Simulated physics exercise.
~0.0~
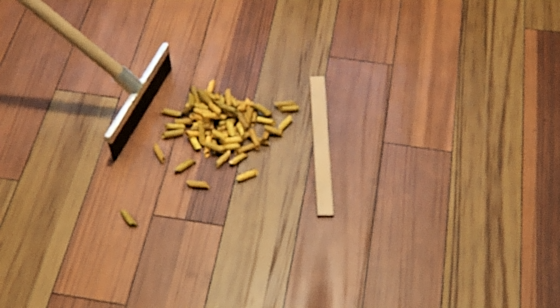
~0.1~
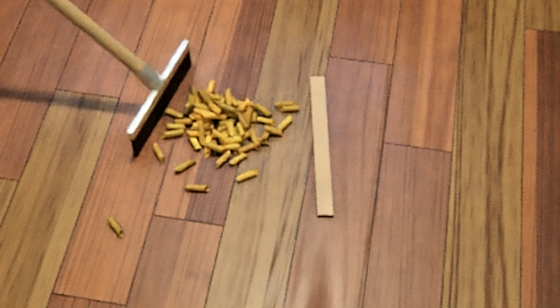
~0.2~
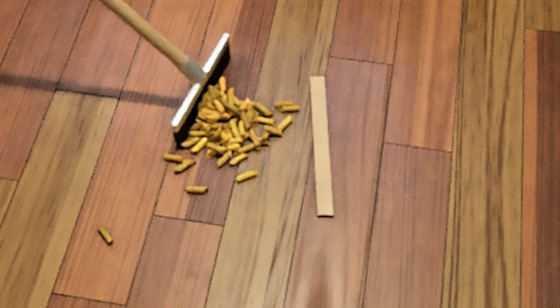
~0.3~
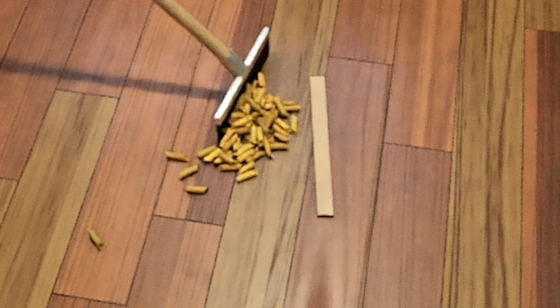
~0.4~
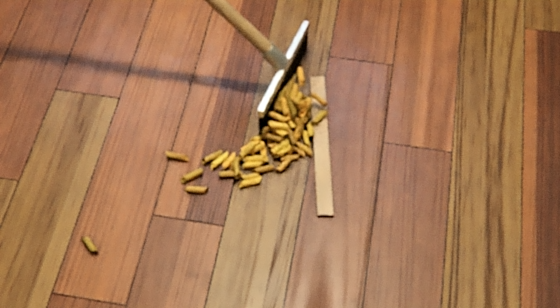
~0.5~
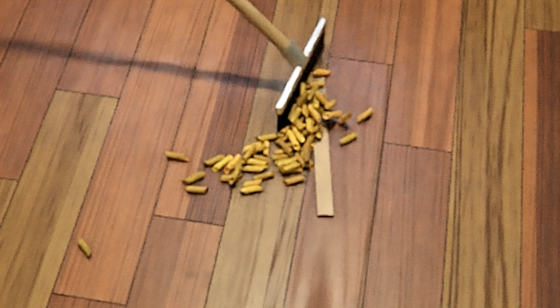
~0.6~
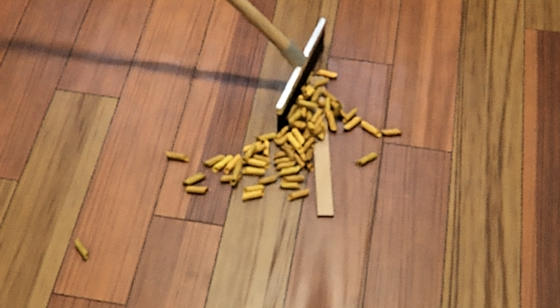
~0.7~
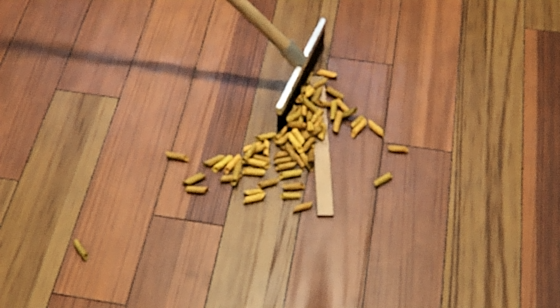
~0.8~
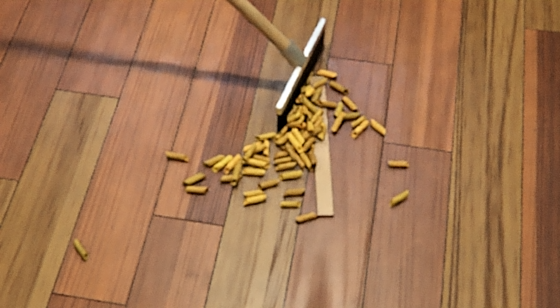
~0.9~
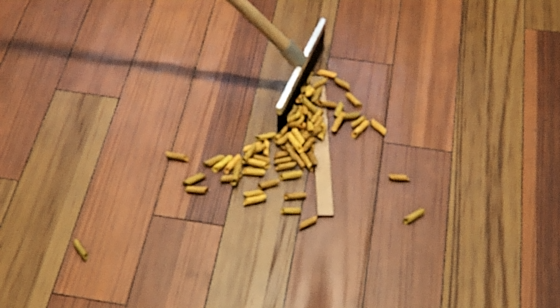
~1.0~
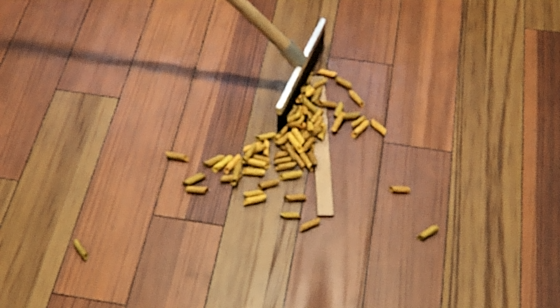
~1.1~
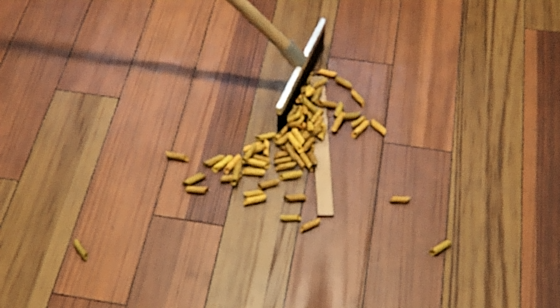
In this clip, a squeegee with a wooden handle pushes a pile of dry pasta rightward across a wood floor into a thin fixed strip, then stops, as some pieces spill past and a few roll farther right, leaving most bunched near the blade and strip.
